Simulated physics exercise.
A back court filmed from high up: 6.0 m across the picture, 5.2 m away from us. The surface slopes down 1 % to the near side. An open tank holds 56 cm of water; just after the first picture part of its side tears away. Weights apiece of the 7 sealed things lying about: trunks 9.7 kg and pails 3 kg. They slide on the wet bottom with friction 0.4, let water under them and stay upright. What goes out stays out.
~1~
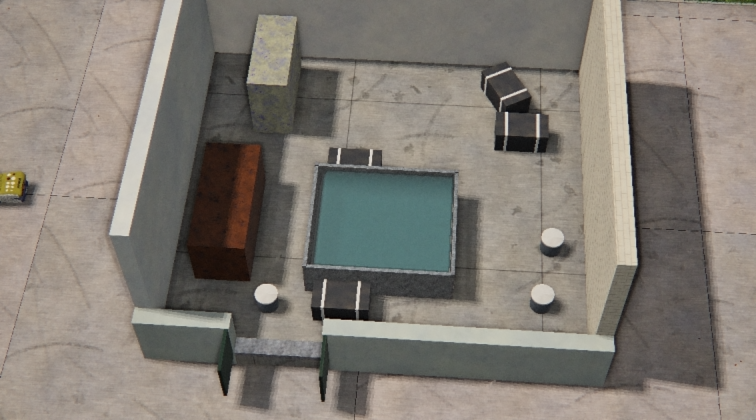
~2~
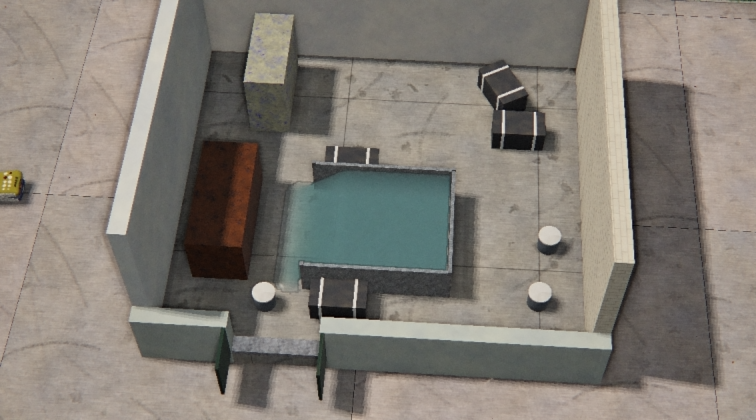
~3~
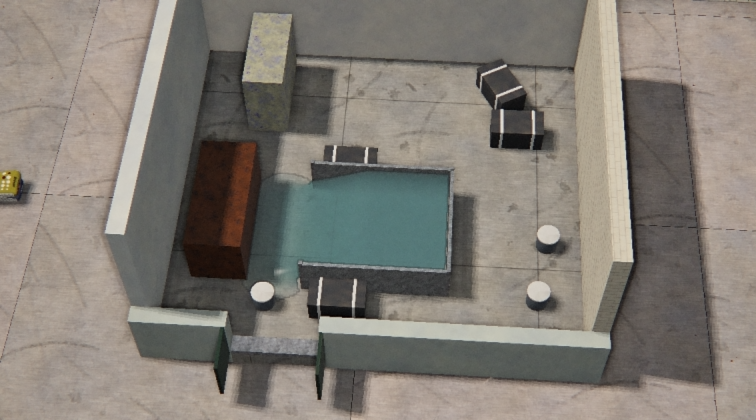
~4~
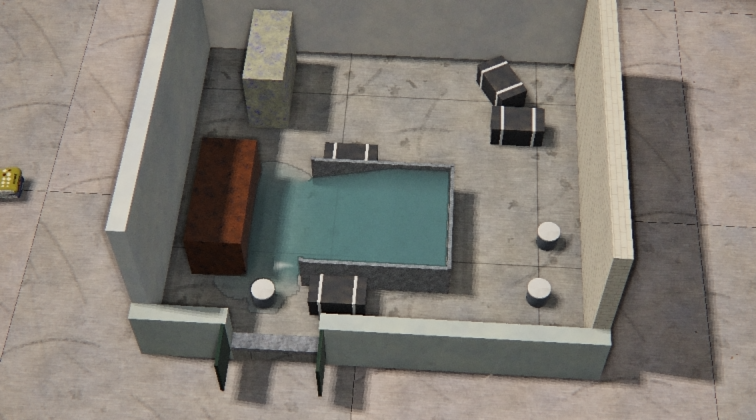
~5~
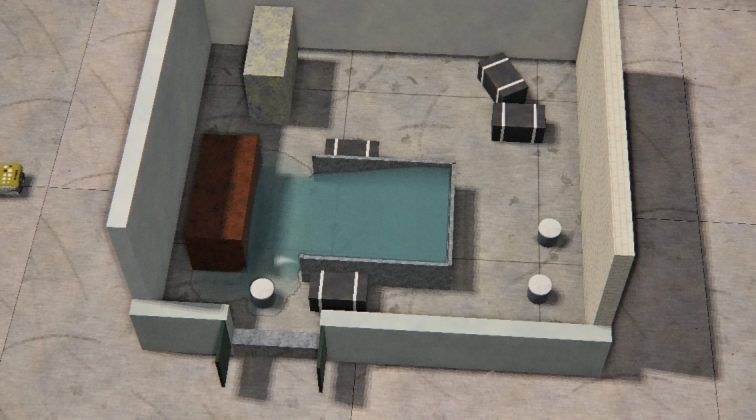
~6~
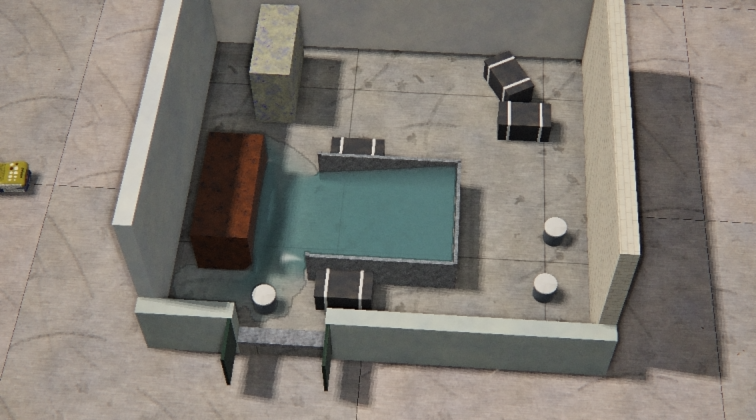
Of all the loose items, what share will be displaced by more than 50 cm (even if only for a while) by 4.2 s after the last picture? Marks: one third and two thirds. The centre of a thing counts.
That comes to not even a third.
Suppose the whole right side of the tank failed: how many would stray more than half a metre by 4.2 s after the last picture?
Then 6.
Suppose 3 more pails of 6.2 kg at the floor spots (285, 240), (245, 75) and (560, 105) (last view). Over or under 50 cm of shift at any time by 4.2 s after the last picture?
In turn: More, less, short of it.
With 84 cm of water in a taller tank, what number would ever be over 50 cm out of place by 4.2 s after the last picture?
Then 4.
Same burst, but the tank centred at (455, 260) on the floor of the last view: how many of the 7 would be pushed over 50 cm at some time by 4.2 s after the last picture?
In that case 3 of them.
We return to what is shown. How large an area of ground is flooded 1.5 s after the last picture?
About 13 m2.
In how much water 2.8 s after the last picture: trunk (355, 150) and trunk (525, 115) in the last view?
About 0 and 0 cm.
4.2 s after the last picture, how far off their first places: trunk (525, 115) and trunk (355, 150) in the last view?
In turn: 10 cm, 0 cm.
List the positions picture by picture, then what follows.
The first frame shows a pail at (266, 293) rests on the ground; a trunk at (522, 124) rests on the ground; 3.3 m2 under water; 0 of 7 have shifted.
The second frame shows a pail at (264, 292) rests on the ground; a trunk at (519, 122), on the bottom; 4.1 m2 under water; 0 of 7 have shifted.
The third frame shows a pail at (262, 291) rests on the ground; a trunk at (518, 122), on the bottom; water covers 5.1 m2; 0 of 7 have shifted.
The fourth frame shows a pail at (263, 289) rests on the ground; a trunk at (518, 118) rests on the ground; water covers 5.4 m2; 0 of 7 have shifted.
The fifth frame shows a pail at (262, 288), on the bottom, 6 cm from its start; a trunk at (519, 115) rests on the ground; water covers 5.8 m2; 1 of 7 have shifted.
The sixth frame shows a pail at (264, 294), on the bottom, 20 cm from its start; a trunk at (525, 114) rests on the ground; water covers 6.5 m2; 1 of 7 have shifted.
Then, 0.4 s after the last picture 1 of 7 are over 50 cm from their spots; 0 afloat.
Then, 1.5 s after the last picture 1 of 7 are over 50 cm from their spots; 0 afloat.
Then, 2.8 s after the last picture 1 of 7 are over 50 cm from their spots; 0 afloat.
Then, 4.2 s after the last picture 2 of 7 are over 50 cm from their spots, and 2 have been at some point; 1 afloat.
